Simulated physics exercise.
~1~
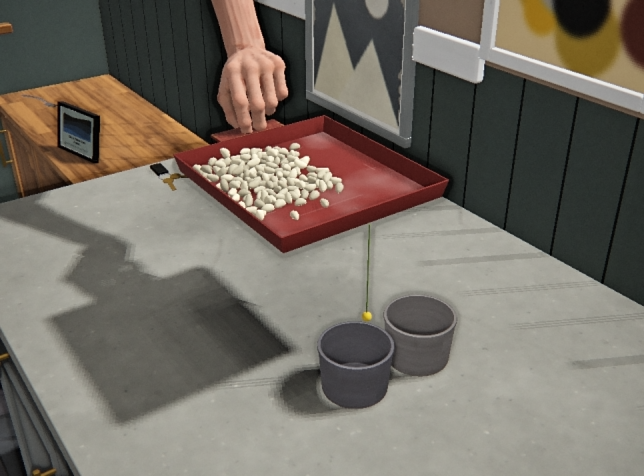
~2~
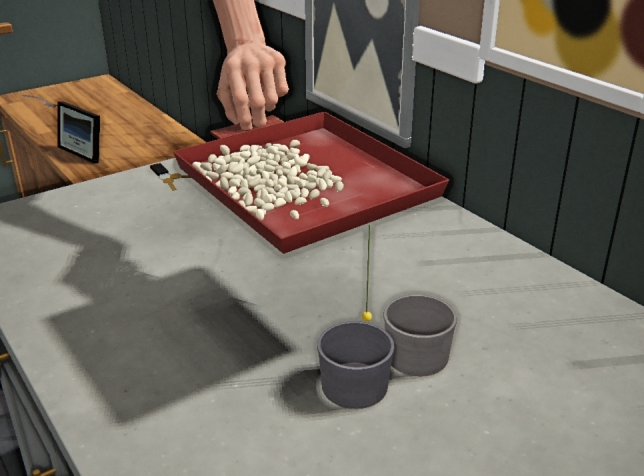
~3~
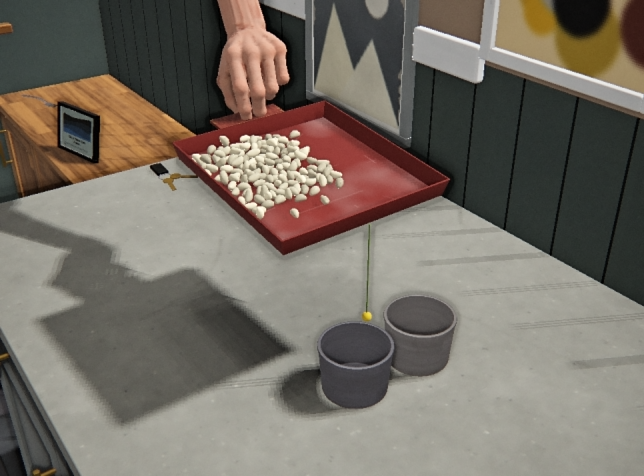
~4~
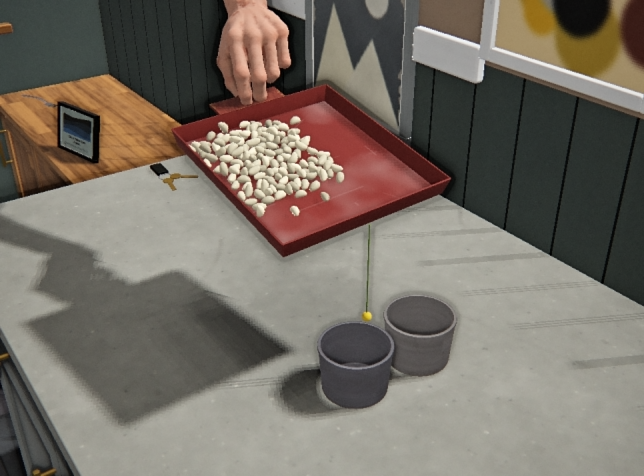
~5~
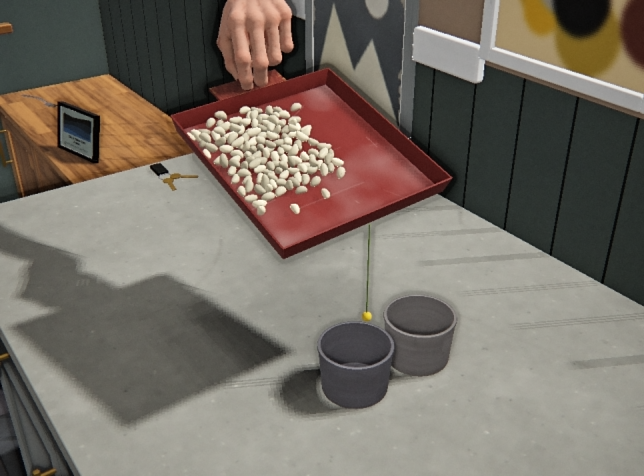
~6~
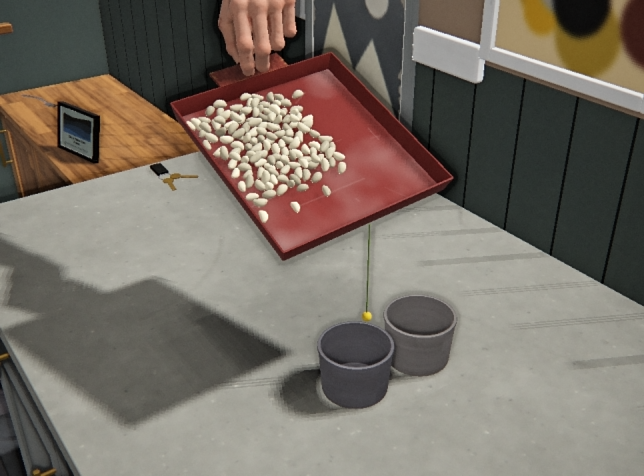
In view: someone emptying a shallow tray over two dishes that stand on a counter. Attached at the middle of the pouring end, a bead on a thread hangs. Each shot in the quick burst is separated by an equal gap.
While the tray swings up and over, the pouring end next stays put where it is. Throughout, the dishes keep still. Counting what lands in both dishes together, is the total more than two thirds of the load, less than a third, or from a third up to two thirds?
The total is less than a third of the load.
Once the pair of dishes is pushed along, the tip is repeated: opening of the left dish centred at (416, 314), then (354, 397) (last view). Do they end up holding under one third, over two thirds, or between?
Where the dishes stand first, below one third; where they stand second, below one third.
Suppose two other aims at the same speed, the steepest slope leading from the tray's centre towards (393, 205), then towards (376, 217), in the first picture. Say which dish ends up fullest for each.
For the first aim the right side, for the second the right side.
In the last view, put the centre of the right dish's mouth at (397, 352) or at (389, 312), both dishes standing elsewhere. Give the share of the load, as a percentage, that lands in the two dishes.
Roughly 70 % and 10 %.
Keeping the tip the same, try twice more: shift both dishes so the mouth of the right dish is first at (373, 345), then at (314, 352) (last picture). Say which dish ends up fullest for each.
In turn: Left; the right dish.
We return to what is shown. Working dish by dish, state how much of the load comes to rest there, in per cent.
The left dish keeps near 20 in a hundred, the right dish near 0 in a hundred.
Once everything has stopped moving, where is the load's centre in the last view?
(328, 424).
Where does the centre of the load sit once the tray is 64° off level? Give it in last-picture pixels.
Roughly (312, 215).
Soon after the last picture, tray tipped steeply; nearly all on the tray; a small part in the air.
A little later, tray tipped past a quarter turn; about half on the tray; a stray few in the left dish; about a quarter outside both; a small part in the air.
Later still, tray tipped past a quarter turn; about a quarter in the left dish; a stray few in the right dish; most outside both.
At rest, tray tipped past a quarter turn; about a quarter in the left dish; a stray few in the right dish; most outside both.
